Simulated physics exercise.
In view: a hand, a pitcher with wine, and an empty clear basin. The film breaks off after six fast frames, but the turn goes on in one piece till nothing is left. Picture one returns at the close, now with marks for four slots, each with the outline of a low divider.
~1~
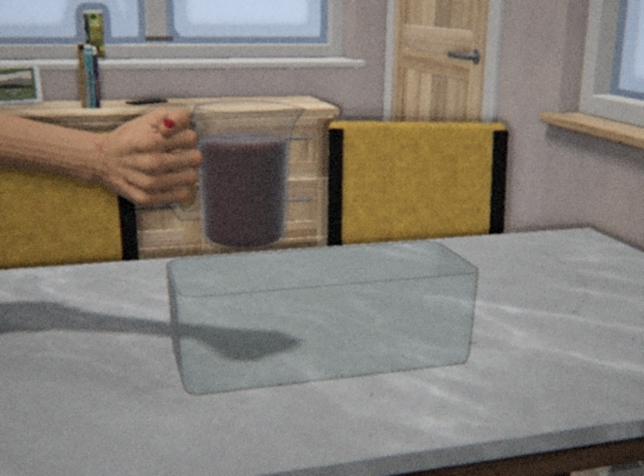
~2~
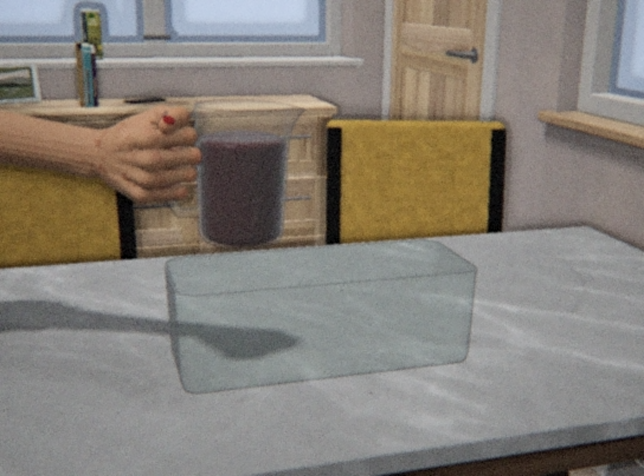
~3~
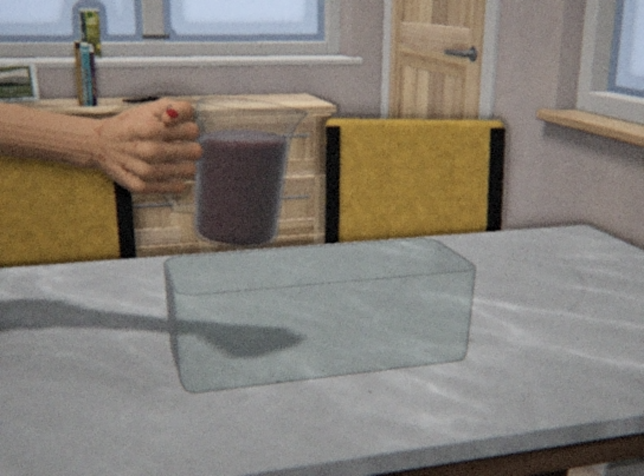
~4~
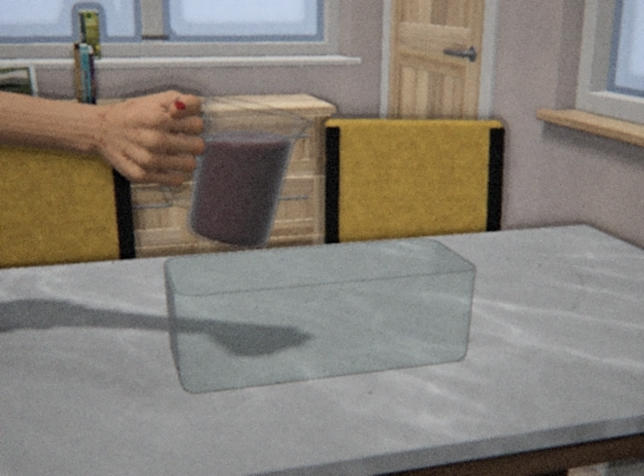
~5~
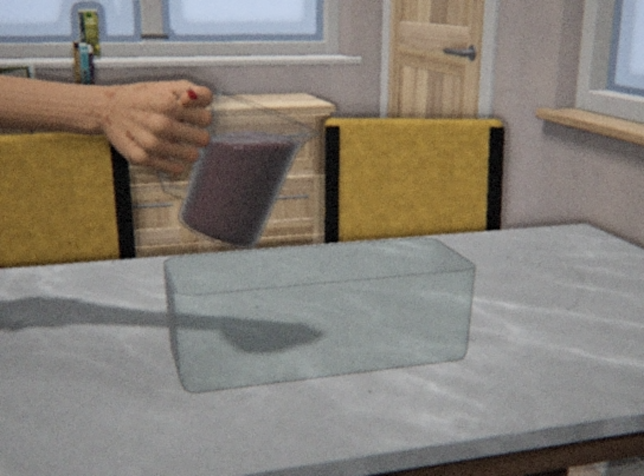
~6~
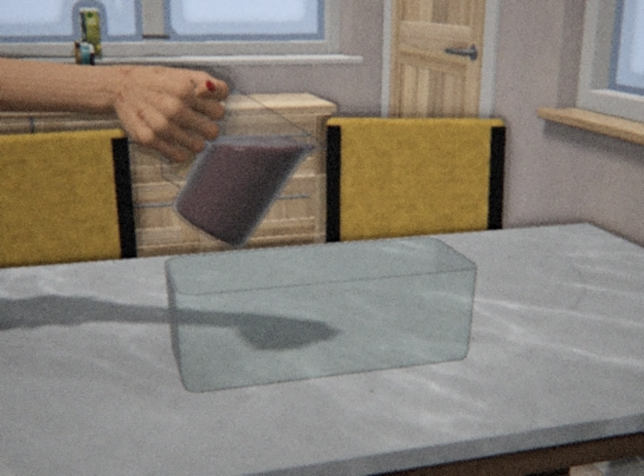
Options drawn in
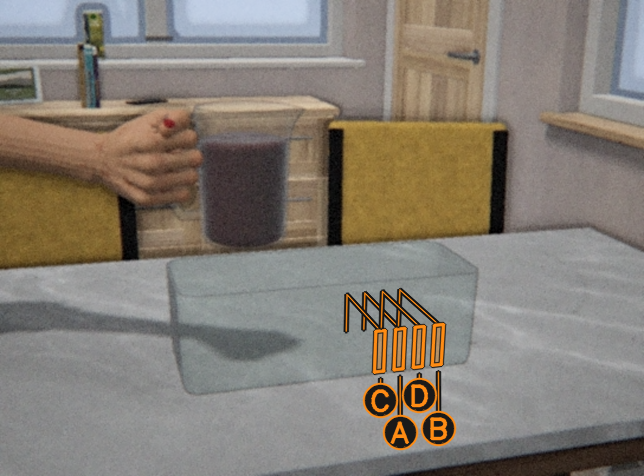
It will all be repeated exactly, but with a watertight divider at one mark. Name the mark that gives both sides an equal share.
I would pick position C.
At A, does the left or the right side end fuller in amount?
More ends on the left.
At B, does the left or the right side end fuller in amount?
The left side.
In orange, A at (400, 376); B at (438, 371); C at (380, 378); D at (419, 374).
Choosing A, about 91 % ends left of the wall and 7 % right of it.
Choosing B, about 96 % ends left of the wall and 3 % right of it.
Choosing C, about 53 % ends left of the wall and 47 % right of it.
Choosing D, about 95 % ends left of the wall and 4 % right of it.
